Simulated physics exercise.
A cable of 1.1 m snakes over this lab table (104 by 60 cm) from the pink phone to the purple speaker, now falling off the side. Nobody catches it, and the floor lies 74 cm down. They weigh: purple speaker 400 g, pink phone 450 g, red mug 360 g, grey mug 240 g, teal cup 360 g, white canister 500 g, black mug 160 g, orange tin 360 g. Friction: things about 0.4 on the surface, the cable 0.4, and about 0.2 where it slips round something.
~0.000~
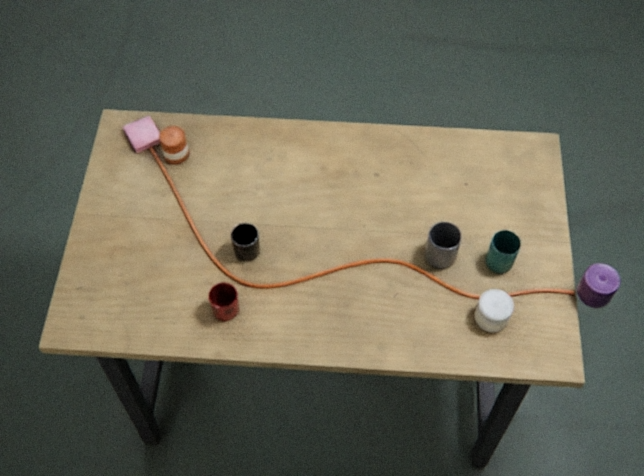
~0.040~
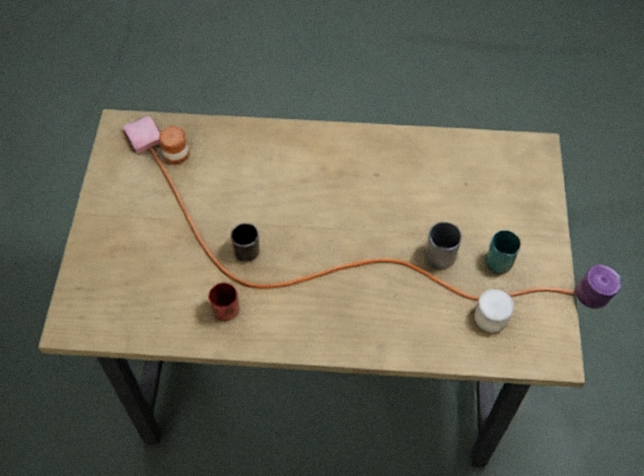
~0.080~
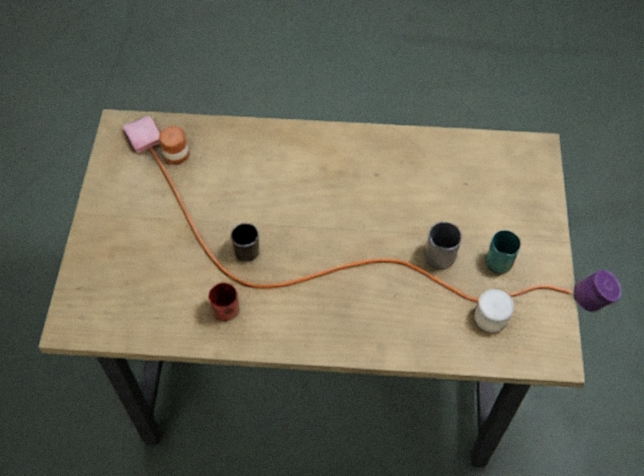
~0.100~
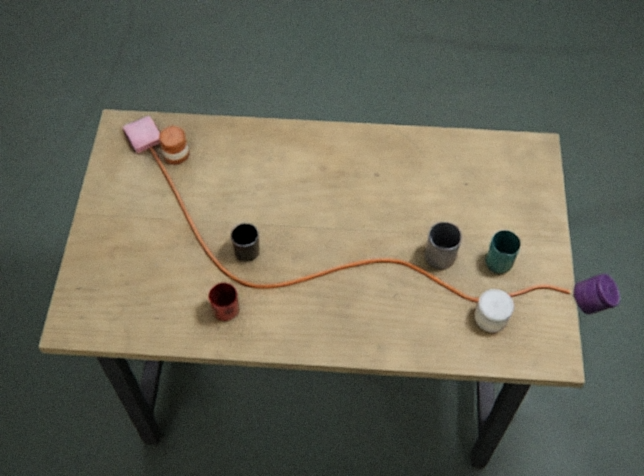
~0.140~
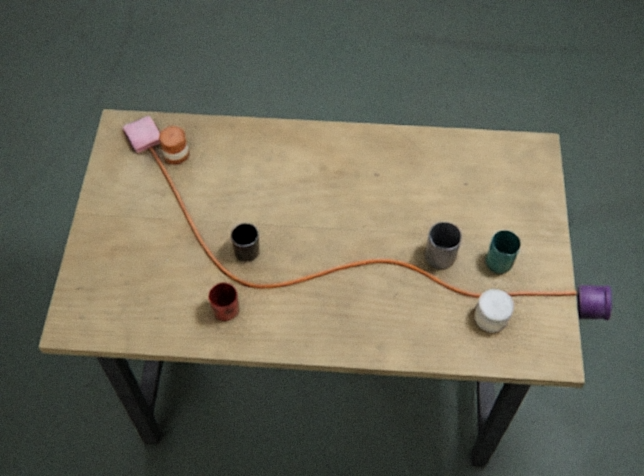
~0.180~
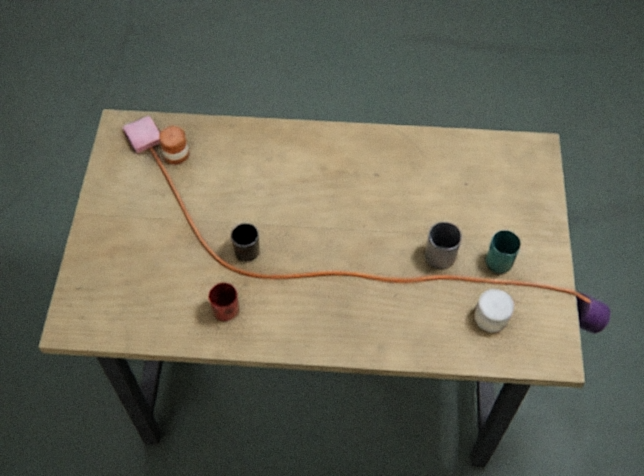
A purple speaker sits tipping at the right edge of a pale wooden lab table, seen from a fixed viewpoint high above. An orange cable winds from it to a pink phone beside an orange tin at upper left, past black and red mugs, a grey mug, teal cup and white canister. The speaker tilts over and sinks slightly beside the edge, and the cable's right half straightens while everything else stays still.
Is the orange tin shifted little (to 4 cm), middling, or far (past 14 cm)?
Result: Orange tin stays in the low band.
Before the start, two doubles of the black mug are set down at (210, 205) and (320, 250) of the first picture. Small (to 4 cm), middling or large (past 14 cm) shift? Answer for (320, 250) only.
There: Small.
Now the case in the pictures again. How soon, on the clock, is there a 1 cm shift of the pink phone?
About: Pink phone 0.26 s.
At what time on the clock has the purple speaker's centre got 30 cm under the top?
That is: Not at all.
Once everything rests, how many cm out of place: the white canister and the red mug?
About: White canister 0 cm, red mug 0 cm.
At 0.4 s, the cable's tail end at (159, 155); black mug 20 cm off its start, purple speaker over the edge, pink phone 3 cm off its start.
At 0.7 s, the cable's tail end at (160, 155); black mug 24 cm off its start, purple speaker over the edge, pink phone 3 cm off its start.
At 0.9 s, the cable's tail end at (160, 155); black mug 24 cm off its start at (311, 154), purple speaker over the edge, pink phone 3 cm off its start at (149, 140).
At 1.2 s, the cable's tail end at (160, 155); black mug 24 cm off its start, purple speaker over the edge, pink phone 3 cm off its start.
At 2.4 s, the cable's tail end at (160, 155); orange tin 1 cm off its start at (174, 136), black mug 24 cm off its start at (311, 154), purple speaker over the edge, pink phone 3 cm off its start at (149, 140).
